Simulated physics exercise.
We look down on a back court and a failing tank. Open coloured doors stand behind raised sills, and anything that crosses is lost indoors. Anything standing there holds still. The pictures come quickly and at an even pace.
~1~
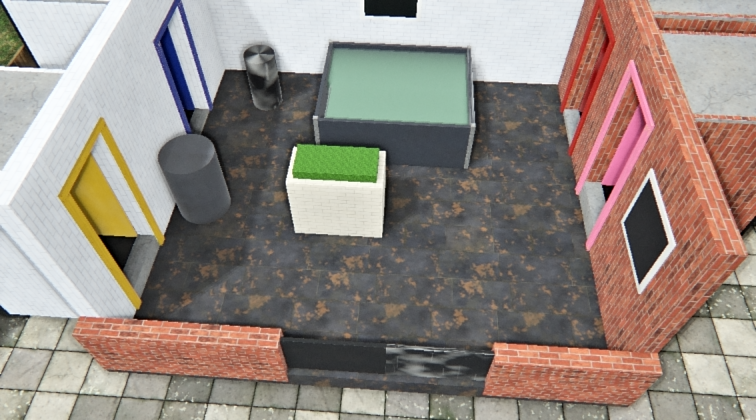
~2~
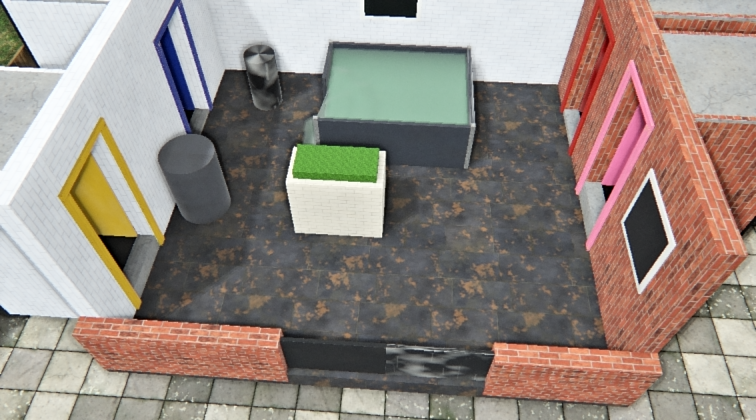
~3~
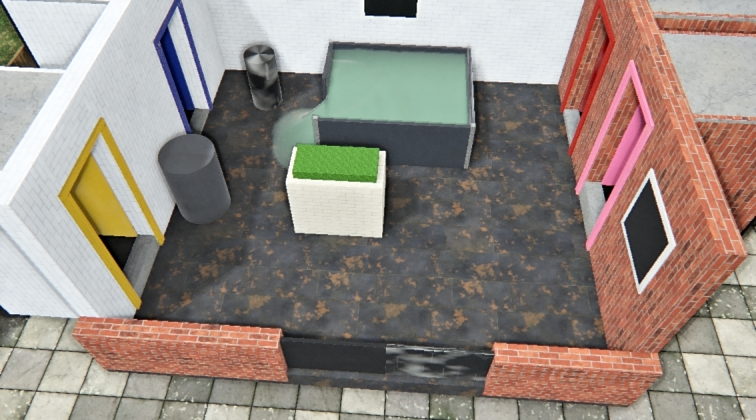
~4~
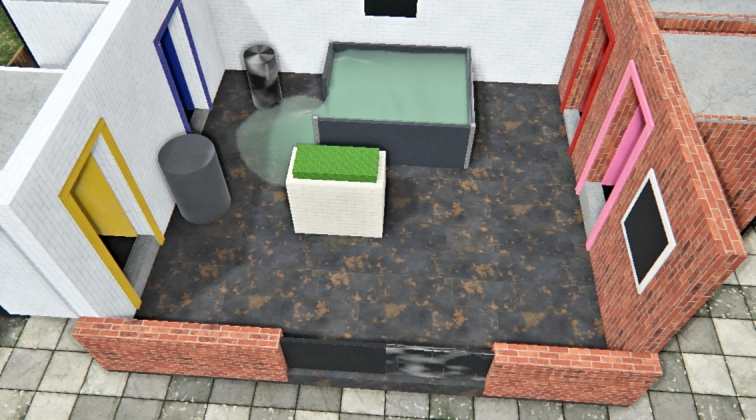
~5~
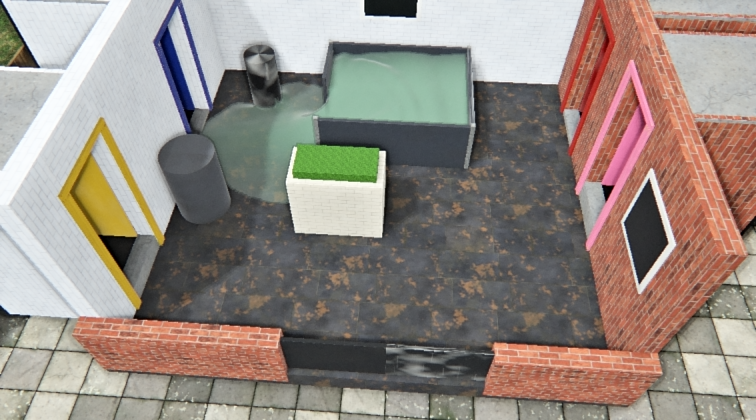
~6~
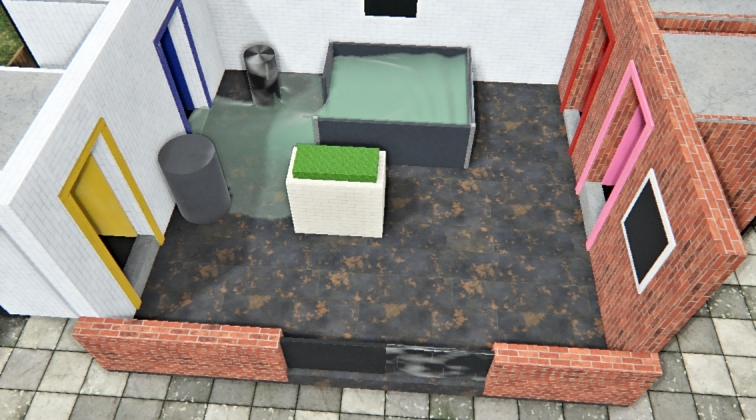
At the start, a dark-sided tank of green water stands still in a walled court with coloured doorways. Water then pours from its left side and spreads in a widening pale-green sheet across the dark floor, passing behind the green-topped white block and reaching around both the metal and grey cylinders.
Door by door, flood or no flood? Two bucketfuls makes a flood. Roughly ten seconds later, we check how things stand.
Red door: No flood, pink door: No flood, blue door: Flood, yellow door: No flood.
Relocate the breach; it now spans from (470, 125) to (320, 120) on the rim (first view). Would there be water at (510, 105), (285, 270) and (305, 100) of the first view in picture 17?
The first point is spared, the second spared, the third spared.
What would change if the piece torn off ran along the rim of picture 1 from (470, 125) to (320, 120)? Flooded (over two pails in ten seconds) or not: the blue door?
As I see it, the blue door surpasses the limit.
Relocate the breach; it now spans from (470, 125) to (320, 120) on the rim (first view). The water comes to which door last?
That's the red door.
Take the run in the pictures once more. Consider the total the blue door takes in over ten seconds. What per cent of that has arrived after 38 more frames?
My figure is 85 in a hundred.
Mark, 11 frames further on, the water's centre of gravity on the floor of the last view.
I'd say around (338, 135).
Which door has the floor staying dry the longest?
That would be the pink one.
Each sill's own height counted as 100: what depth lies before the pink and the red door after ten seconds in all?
Roughly 20 and 50 %.
A moment on, water covers 25 % of the floor; the red door not reached, the pink door not reached, the blue door far over two buckets in, the yellow door wet at the sill, nothing in.
Next, water covers 35 % of the floor; the red door not reached, the pink door not reached, the blue door far over two buckets in, the yellow door wet at the sill, nothing in.
Then, water covers 45 % of the floor; the red door not reached, the pink door not reached, the blue door far over two buckets in, the yellow door wet at the sill, nothing in.
Later, water covers 70 % of the floor; the red door wet at the sill, nothing in, the pink door not reached, the blue door far over two buckets in, the yellow door wet at the sill, nothing in.
In the end, water covers 90 % of the floor; the red door wet at the sill, nothing in, the pink door wet at the sill, nothing in, the blue door far over two buckets in, the yellow door wet at the sill, nothing in.
